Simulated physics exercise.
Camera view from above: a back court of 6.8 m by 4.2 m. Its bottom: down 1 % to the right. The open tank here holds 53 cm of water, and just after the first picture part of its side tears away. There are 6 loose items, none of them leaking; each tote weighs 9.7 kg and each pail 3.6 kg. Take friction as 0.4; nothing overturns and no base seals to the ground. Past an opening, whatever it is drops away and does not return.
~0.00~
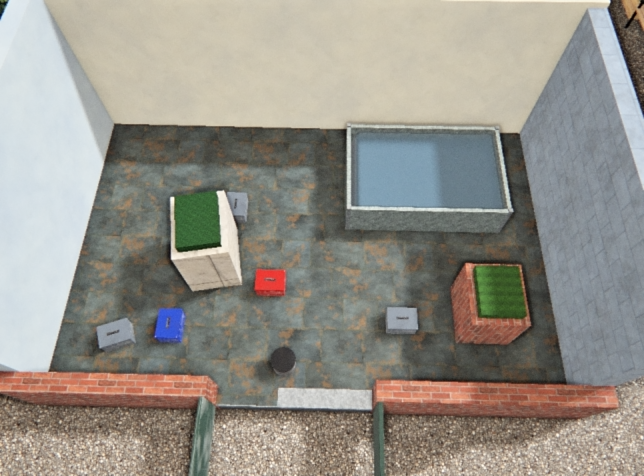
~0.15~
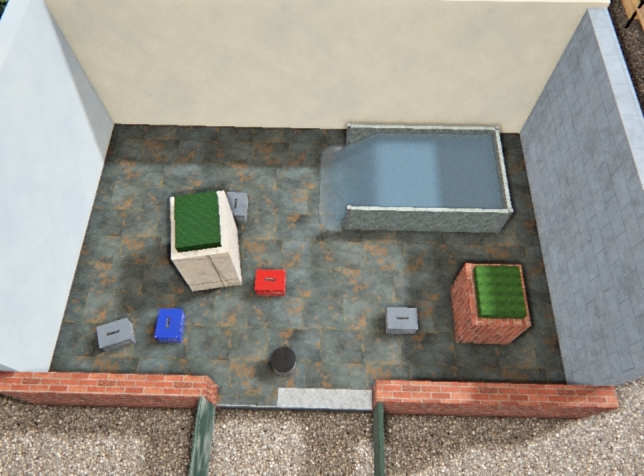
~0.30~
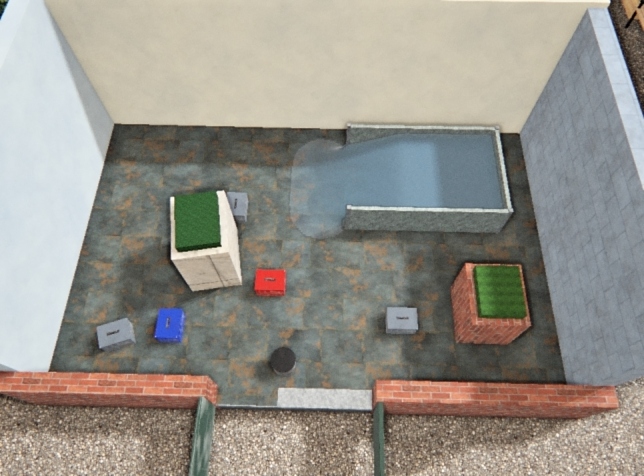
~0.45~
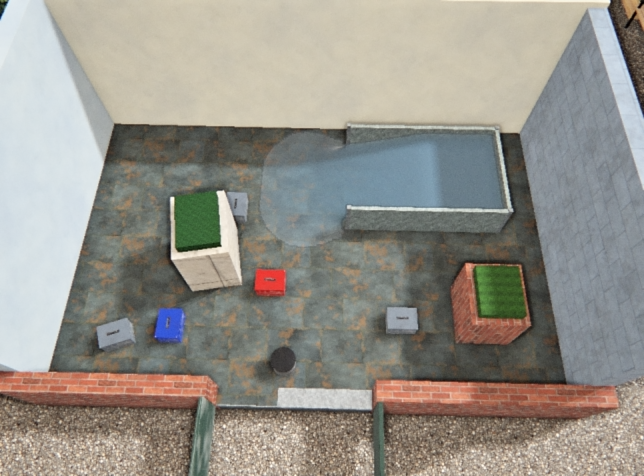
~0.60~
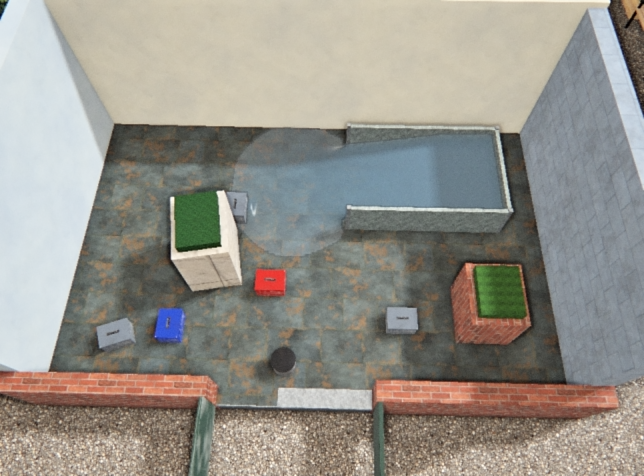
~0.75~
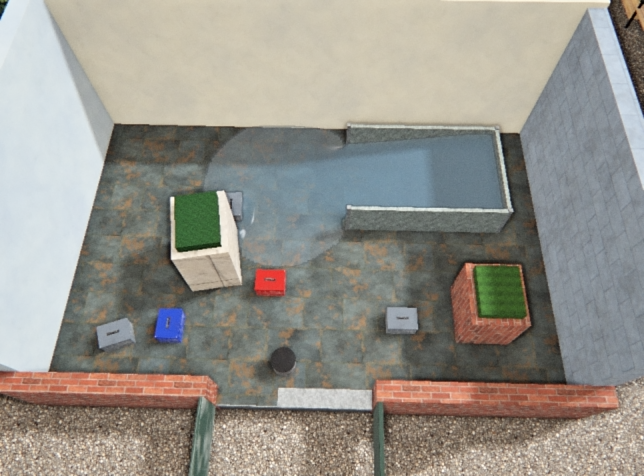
We see a walled courtyard from above, with planters and scattered small boxes, as water pours from the open left side of a raised tank and spreads leftward across the tiles, reaching a grey box behind the pale planter.
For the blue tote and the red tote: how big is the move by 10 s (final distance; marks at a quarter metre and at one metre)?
Final positions: The blue tote lands far from its start, the red tote lands far from its start.
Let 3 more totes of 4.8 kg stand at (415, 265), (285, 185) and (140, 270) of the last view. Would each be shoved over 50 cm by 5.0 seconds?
Result, in listed order: Not exceeded / exceeded / exceeded.
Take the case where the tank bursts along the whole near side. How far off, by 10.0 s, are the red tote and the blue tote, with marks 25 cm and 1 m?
Outcome - red tote: No real movement, blue tote: No real movement.
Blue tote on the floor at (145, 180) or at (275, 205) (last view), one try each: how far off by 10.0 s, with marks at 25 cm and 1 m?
One after the other: It is taken far off, and then it is taken far off.
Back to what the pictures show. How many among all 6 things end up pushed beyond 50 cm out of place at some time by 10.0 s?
My count gives 5.
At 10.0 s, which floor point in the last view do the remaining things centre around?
Around (404, 323).
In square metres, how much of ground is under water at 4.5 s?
Near 21 m2 in all.
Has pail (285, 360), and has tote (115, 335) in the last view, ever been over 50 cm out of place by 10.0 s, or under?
Taking them in order: Exceeded and exceeded.
After 2.0 s the blue tote is near (168, 323), 0.0 m from its start, aground; the red tote is near (277, 294), 0.2 m from its start, aground; 0 of 6 are out; 0 afloat.
After 4.5 s the blue tote is near (195, 329), 0.4 m from its start, aground; the red tote is near (318, 334), 1.0 m from its start, aground; 0 of 6 are out; 2 afloat.
After 7.0 s the blue tote is near (341, 290), 2.3 m from its start, aground; the red tote is near (366, 335), 1.5 m from its start, aground; 1 of 6 are out; 1 afloat.
After 10.0 s the blue tote is near (439, 273), 3.7 m from its start, aground; the red tote is near (421, 364), 2.3 m from its start, aground; 1 of 6 are out; 0 afloat.
